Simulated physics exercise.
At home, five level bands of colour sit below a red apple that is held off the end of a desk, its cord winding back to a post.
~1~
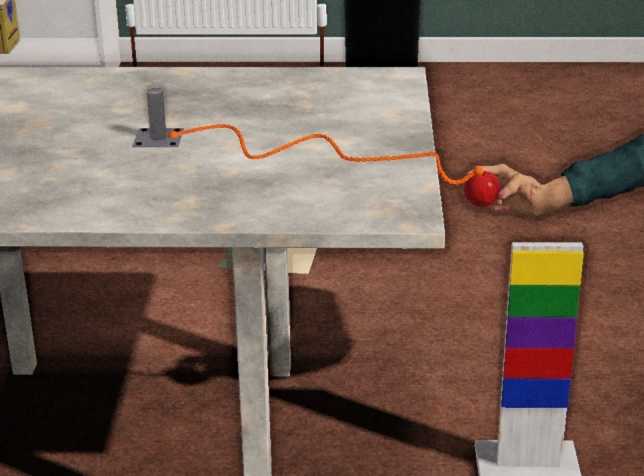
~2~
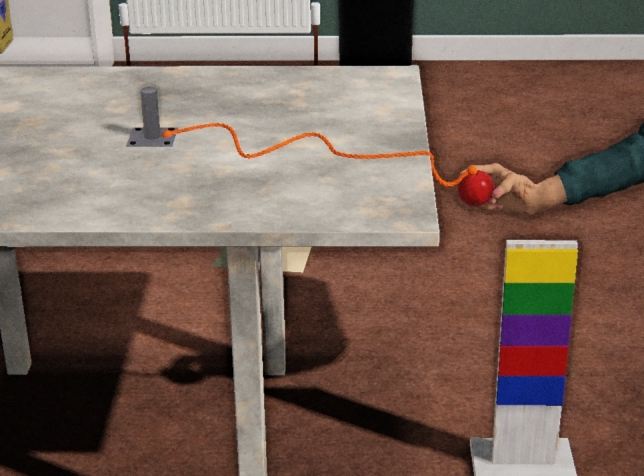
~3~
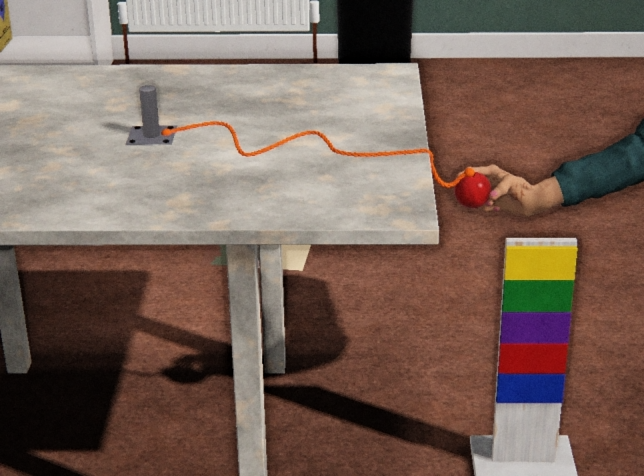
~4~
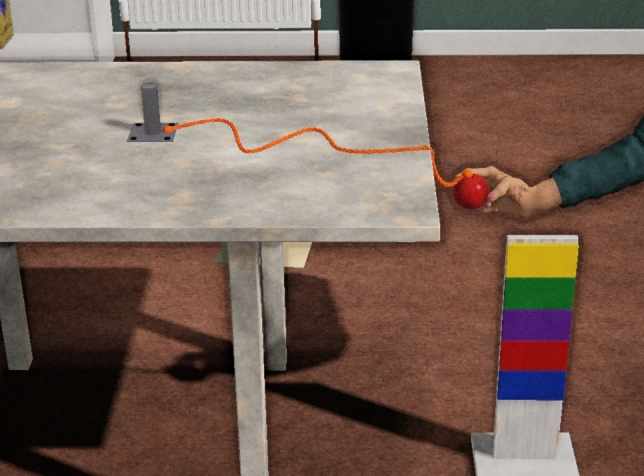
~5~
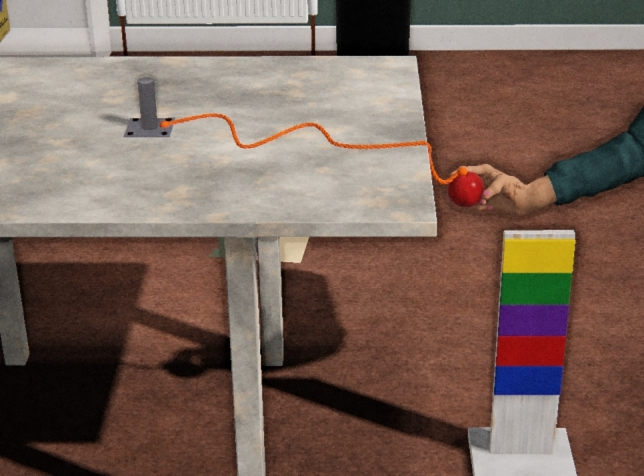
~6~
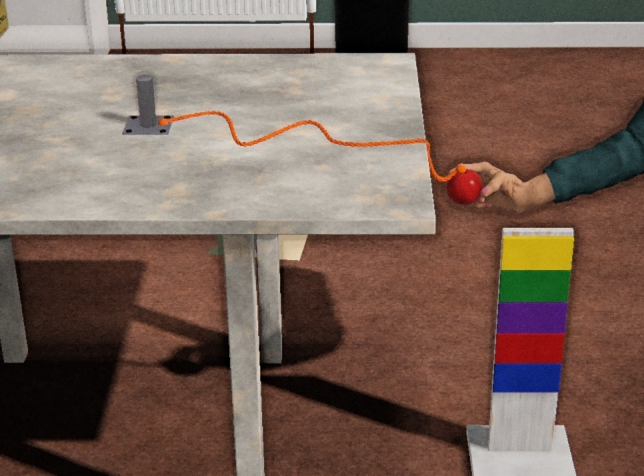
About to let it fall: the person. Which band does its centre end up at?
Purple.
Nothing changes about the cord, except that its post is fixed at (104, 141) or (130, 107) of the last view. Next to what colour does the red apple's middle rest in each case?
Green; green.
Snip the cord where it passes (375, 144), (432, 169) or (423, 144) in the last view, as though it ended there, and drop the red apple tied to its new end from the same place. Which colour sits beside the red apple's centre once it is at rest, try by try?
Lab note - try 1: Higher than all five; try 2: Green; try 3: Yellow.
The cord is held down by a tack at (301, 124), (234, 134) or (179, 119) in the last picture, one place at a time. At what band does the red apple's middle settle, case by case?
Answer: Yellow, green and purple, in that order.
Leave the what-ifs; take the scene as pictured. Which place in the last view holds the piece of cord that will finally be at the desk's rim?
Close to (327, 135).
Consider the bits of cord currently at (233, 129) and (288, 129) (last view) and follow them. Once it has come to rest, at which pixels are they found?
The first ends at (267, 129) and the second at (363, 133).
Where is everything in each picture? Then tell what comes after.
The first frame shows red apple (482, 189); yellow (547, 270); green (544, 302); purple (541, 334); red (539, 364); blue (536, 394).
The second frame shows red apple (476, 188); cord through (203, 126) (238, 147) (287, 142) (336, 153) (412, 154).
The third frame shows red apple (473, 190).
The fourth frame shows red apple (471, 192); cord through (204, 122) (238, 142) (287, 138) (336, 148) (413, 149).
The fifth frame shows red apple (466, 190).
The sixth frame shows red apple (465, 187); cord through (199, 115) (234, 135) (283, 130) (332, 140) (408, 142).
Soon after, apple near (455, 314); level with purple.
Then, apple near (395, 302); level with purple.
Further on, apple near (432, 315); level with purple.
At rest, apple near (422, 314); level with purple. Its centre hangs level with the purple band.
